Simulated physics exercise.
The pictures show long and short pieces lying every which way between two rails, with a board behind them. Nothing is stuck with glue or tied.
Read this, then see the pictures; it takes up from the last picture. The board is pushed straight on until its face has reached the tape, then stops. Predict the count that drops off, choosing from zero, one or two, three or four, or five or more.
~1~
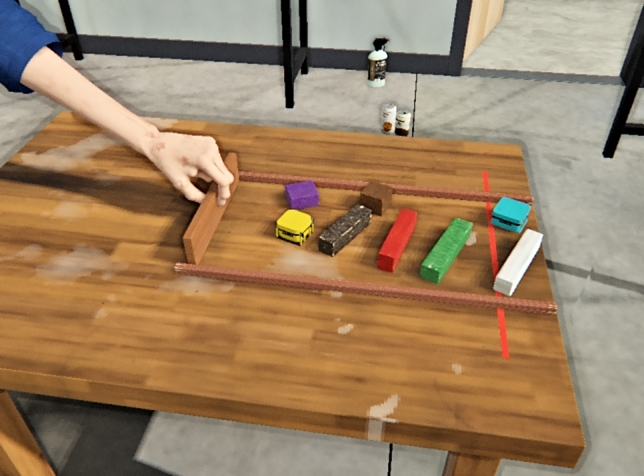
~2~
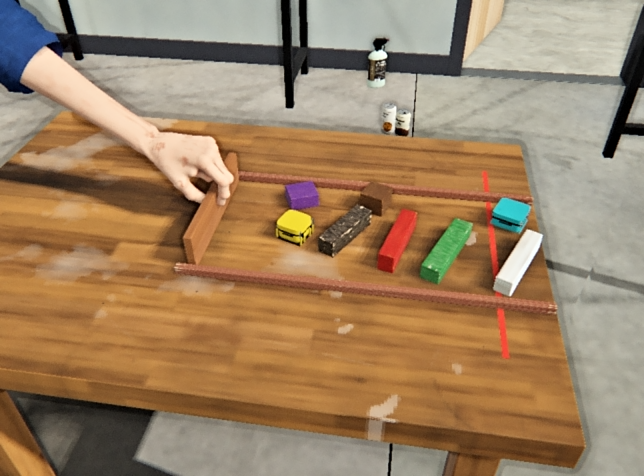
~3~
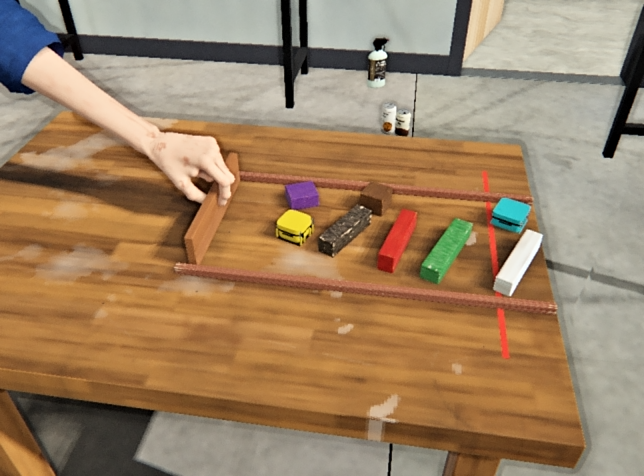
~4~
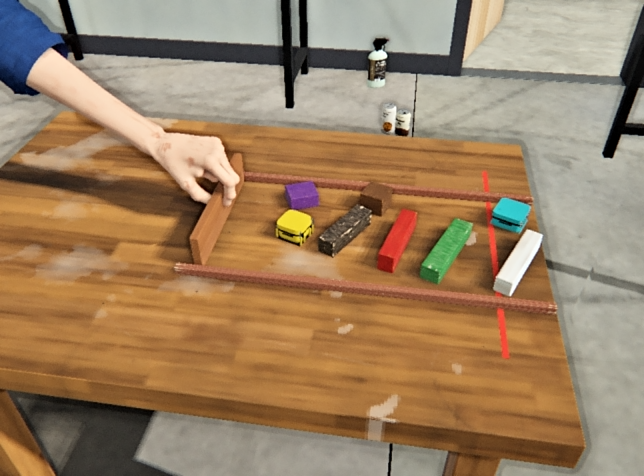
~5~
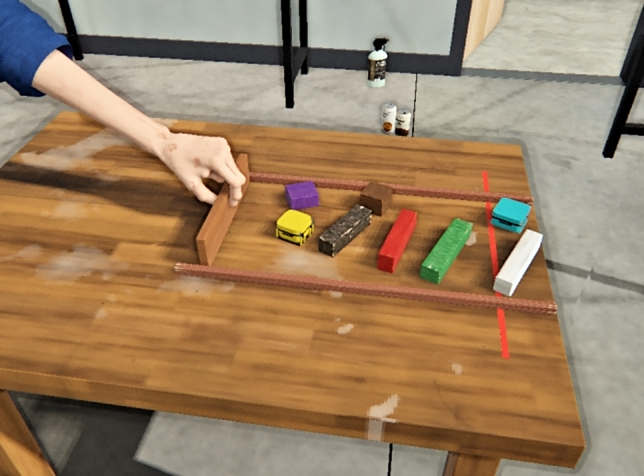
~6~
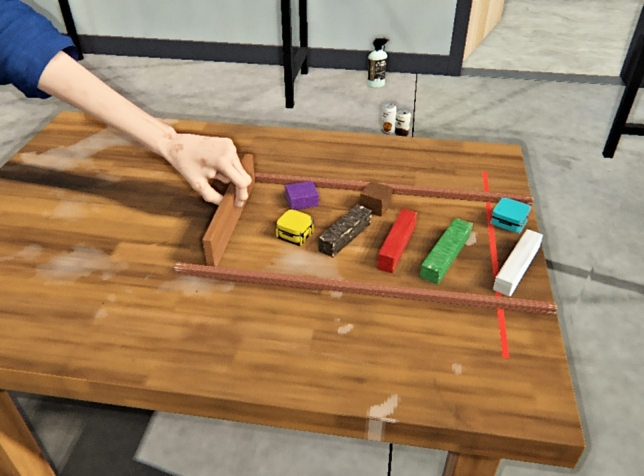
The count is three or four.
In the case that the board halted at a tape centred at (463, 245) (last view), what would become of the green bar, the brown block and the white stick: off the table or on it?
The outcome is that the green bar does not come off, the brown block does not come off and the white stick goes down.
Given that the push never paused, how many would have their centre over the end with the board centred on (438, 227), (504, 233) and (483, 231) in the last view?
Taking the three positions in turn, the counts come to 0, 4 and 3.
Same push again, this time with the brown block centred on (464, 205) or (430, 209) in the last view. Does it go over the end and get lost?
From the two starts it stays up; it stays up.
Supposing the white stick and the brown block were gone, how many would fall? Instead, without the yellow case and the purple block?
Well, the first time you'd get 2, and the next time 1.
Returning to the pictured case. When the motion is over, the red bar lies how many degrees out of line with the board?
I'd say it's about 45° out of line.
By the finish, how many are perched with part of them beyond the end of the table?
Number: 3.
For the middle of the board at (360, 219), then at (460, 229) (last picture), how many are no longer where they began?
Moved so far: 5, later 8.
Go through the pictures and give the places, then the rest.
In the first picture, white stick (519, 261); turquoise case (510, 216); green bar (447, 249); board (214, 206); tape (493, 247).
In the second picture, turquoise case (510, 216); black bar (345, 230).
In the third picture, green bar (447, 250); board (215, 206).
In the fourth picture, white stick (519, 261); yellow case (295, 228).
In the fifth picture, turquoise case (510, 216); brown block (376, 199).
In the sixth picture, white stick (519, 261); turquoise case (510, 216); green bar (447, 250); board (232, 208); tape (493, 247).
Soon after, none off yet; white stick at rest near (519, 261); turquoise case at rest near (510, 216); green bar at rest near (447, 250).
At rest, the number that fall off is three or four; fallen, green bar, turquoise case and white stick.
